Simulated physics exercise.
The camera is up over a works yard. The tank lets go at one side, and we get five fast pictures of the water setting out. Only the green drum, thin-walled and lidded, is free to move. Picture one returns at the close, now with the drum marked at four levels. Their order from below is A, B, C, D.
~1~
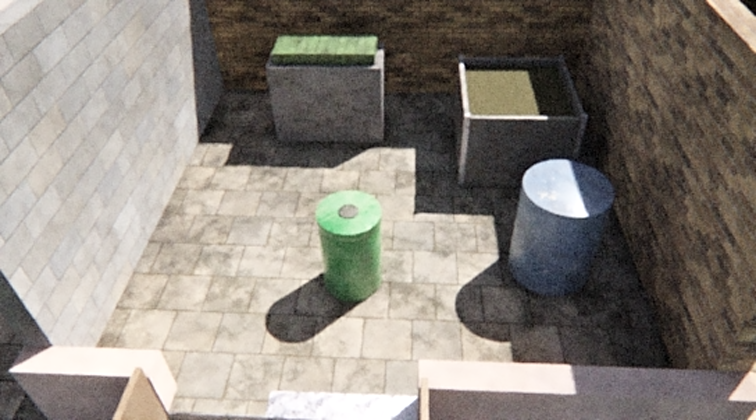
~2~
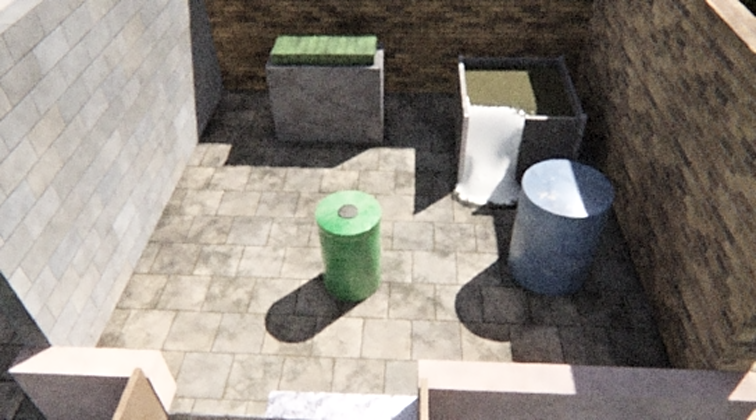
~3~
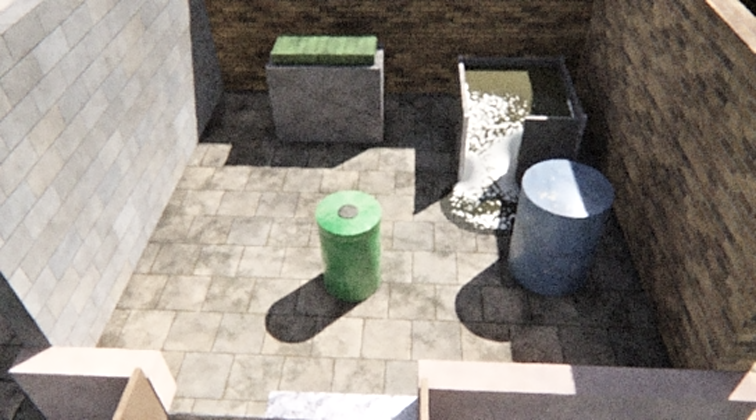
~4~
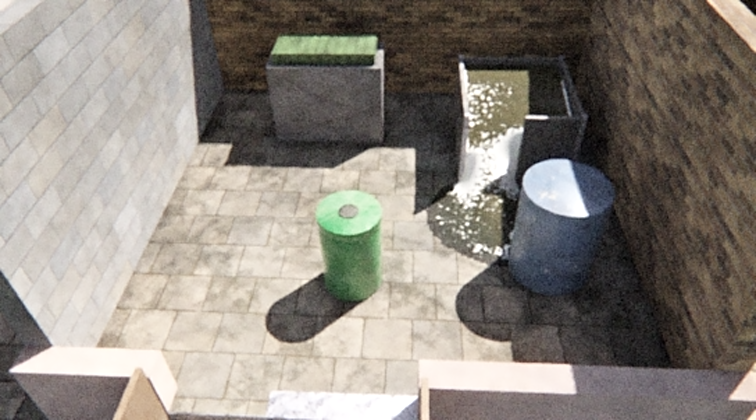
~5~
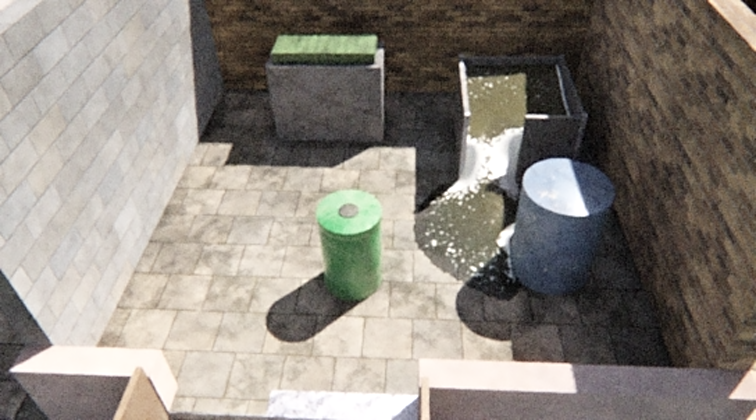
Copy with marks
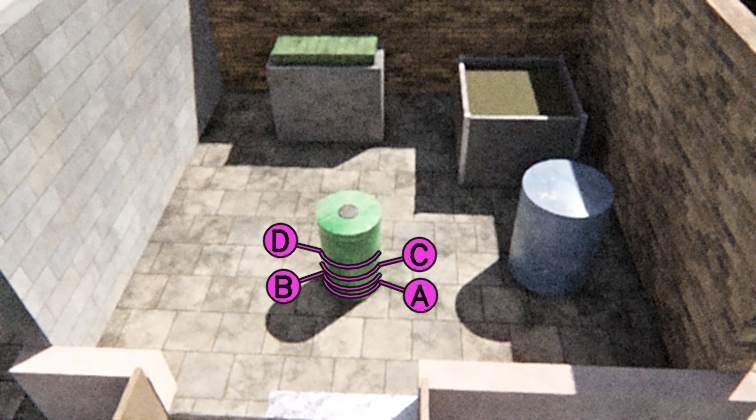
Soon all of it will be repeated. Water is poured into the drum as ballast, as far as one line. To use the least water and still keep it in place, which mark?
Mark B.
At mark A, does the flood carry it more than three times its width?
No, it does not.
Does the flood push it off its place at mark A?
Yes.
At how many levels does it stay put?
Three of the four.
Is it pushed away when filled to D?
No, not at all.
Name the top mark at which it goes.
That would be A.
On the marked copy, A at (350, 296); B at (349, 289); C at (348, 279); D at (347, 267); from the bottom up A, B, C, D.
Choosing A, it is pushed about its own width away.
Choosing B, it does not move.
Choosing C, it does not move.
Choosing D, it does not move.
